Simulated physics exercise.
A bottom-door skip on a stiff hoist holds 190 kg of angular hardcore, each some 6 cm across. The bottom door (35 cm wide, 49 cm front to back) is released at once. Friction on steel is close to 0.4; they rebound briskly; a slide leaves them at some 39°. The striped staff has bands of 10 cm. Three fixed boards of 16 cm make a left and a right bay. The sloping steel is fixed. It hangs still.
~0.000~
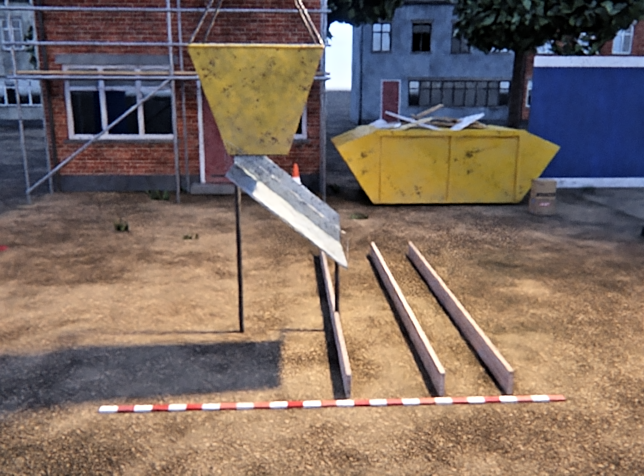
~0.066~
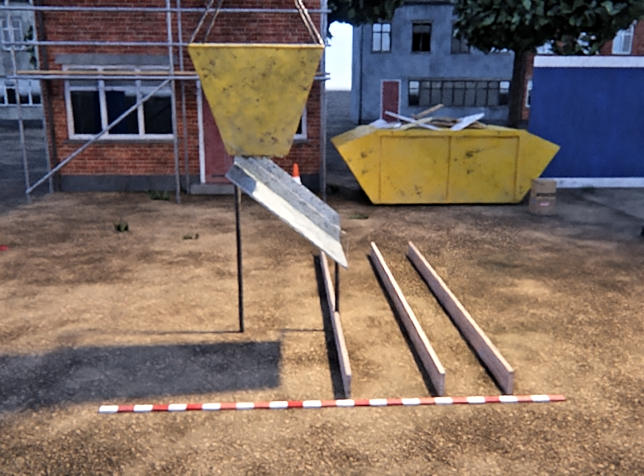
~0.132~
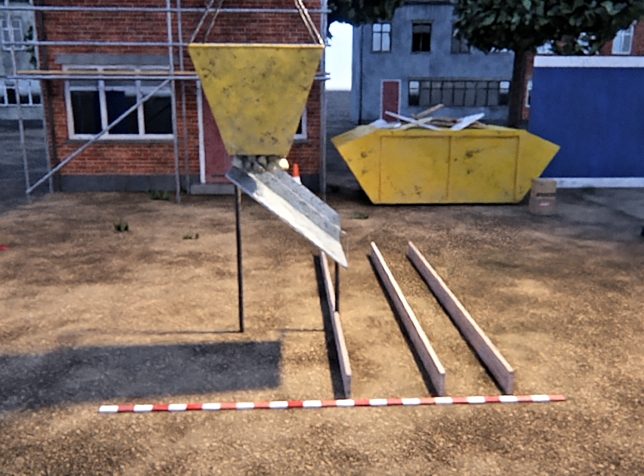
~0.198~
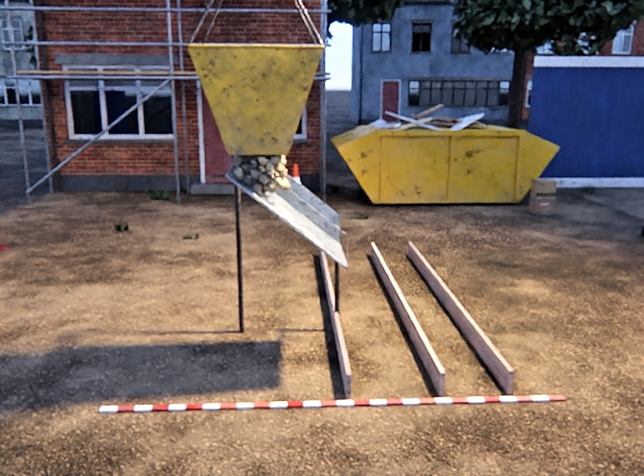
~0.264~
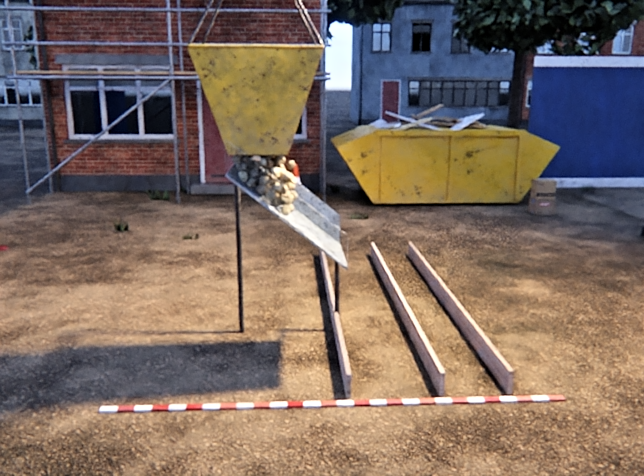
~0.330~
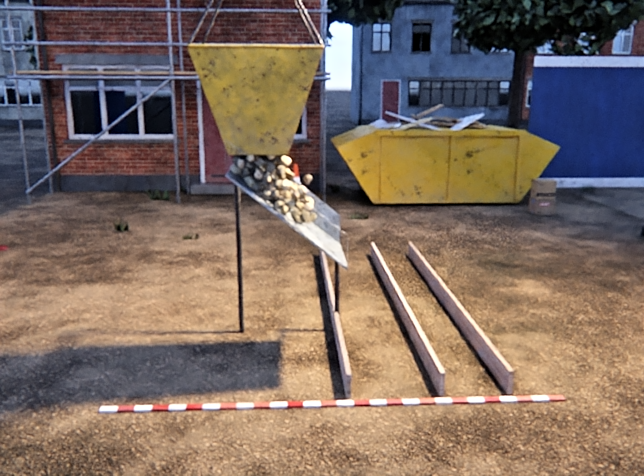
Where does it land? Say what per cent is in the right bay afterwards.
About 26 per cent.
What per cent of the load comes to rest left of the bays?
About 0 per cent.
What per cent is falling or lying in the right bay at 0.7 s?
Some 0 per cent.
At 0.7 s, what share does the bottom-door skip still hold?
About 40 per cent.
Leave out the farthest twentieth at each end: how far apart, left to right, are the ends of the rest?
Roughly 80 cm.
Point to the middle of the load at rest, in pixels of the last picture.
Around (402, 346).
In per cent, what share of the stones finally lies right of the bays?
Some 0 per cent of the load.
After 0.7 s, 40 % in the bottom-door skip, 44 % on the steel, 1 % falling or lying left of the bays, 13 % falling or lying in the left bay; the stones farthest right are at (421, 331).
After 1.1 s, 7 % in the bottom-door skip, 45 % on the steel, 2 % falling or lying left of the bays, 41 % falling or lying in the left bay, 3 % falling or lying in the right bay; the stones farthest right are at (474, 353).
After 1.7 s, 0 % in the bottom-door skip, 11 % on the steel, 74 % falling or lying in the left bay, 15 % falling or lying in the right bay; the stones farthest right are at (475, 350).
After 2.6 s, 0 % in the bottom-door skip, 74 % falling or lying in the left bay, 26 % falling or lying in the right bay; the stones farthest right are at (483, 357).
After 4.5 s, 0 % in the bottom-door skip, 74 % in the left bay, 26 % in the right bay; the stones farthest right are at (483, 357).
